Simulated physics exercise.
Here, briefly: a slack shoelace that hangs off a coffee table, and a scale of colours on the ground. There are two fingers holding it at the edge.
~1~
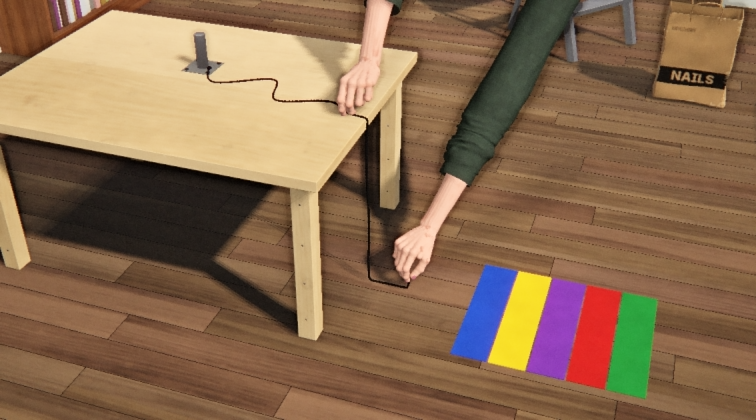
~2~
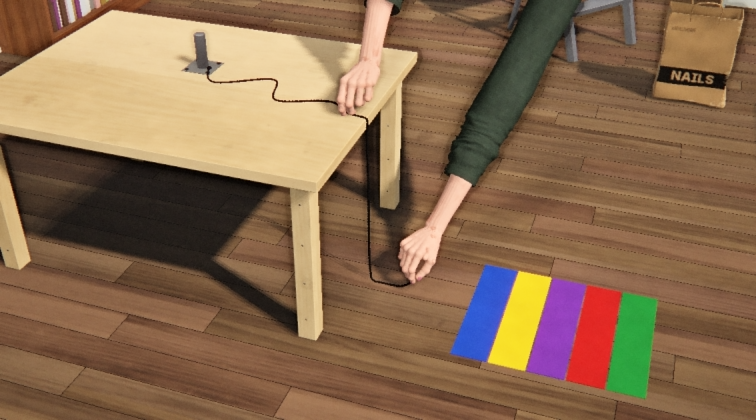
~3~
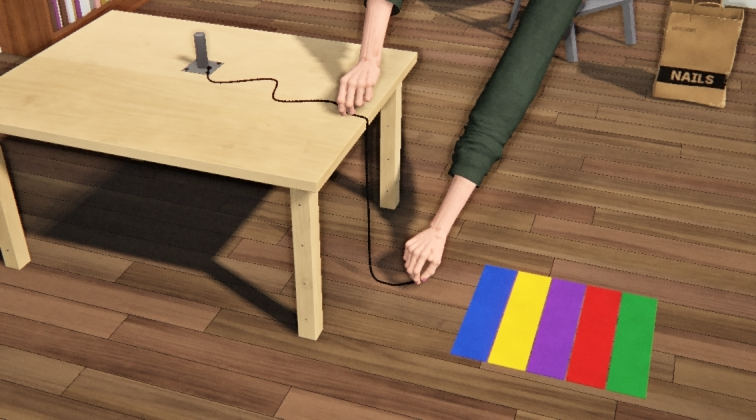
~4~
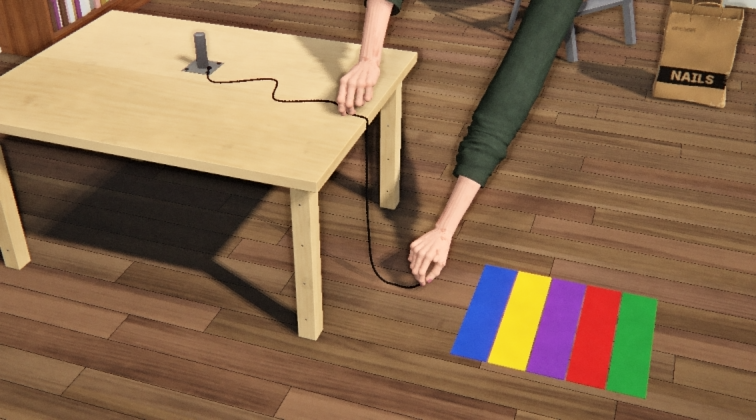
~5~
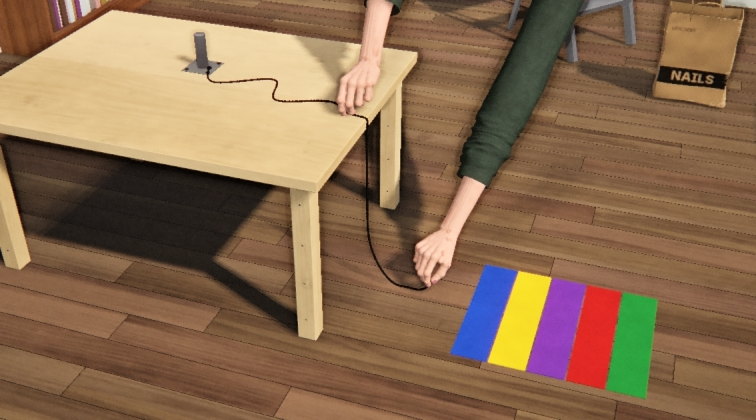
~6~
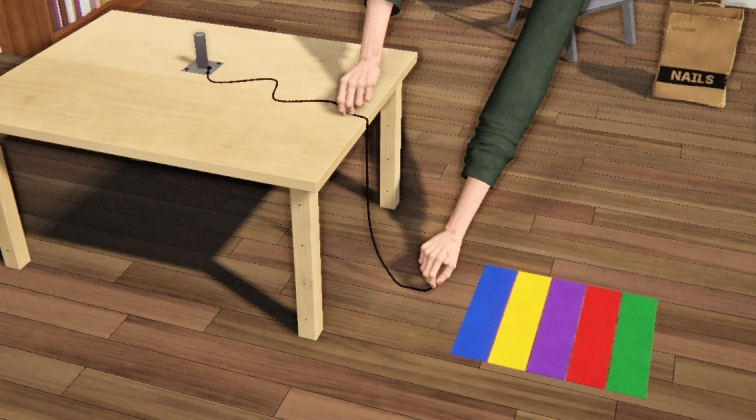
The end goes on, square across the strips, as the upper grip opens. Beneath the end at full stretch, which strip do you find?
You find the red strip.
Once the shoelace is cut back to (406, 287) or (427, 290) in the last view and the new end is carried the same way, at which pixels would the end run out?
Around (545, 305) for the first cut and around (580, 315) for the second.
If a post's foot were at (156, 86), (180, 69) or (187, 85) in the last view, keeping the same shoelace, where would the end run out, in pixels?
Going through the tries, you get (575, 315), then (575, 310), then (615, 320).
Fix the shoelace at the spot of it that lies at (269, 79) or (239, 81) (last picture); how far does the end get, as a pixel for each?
Respectively (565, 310) and (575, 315).
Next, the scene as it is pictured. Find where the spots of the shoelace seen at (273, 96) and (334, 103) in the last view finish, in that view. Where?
Near (321, 97) and (380, 122).
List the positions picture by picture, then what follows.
In the first picture, end (410, 278); blue (475, 340); yellow (512, 348); purple (550, 357); red (589, 366); green (629, 375).
In the second picture, end (415, 279); shoelace through (212, 81) (277, 86) (317, 101) (367, 134) (369, 203) (370, 263).
In the third picture, end (420, 280).
In the fourth picture, end (425, 281); shoelace through (212, 81) (277, 86) (317, 101) (367, 134) (367, 203) (372, 263).
In the fifth picture, end (430, 282).
In the sixth picture, end (436, 283); shoelace through (212, 81) (277, 86) (317, 101) (367, 134) (368, 203) (384, 265).
Soon after, end near (548, 307); over purple.
Then, end near (582, 314); over red.
At full stretch, end near (601, 318); over red. The end stops over the red strip.
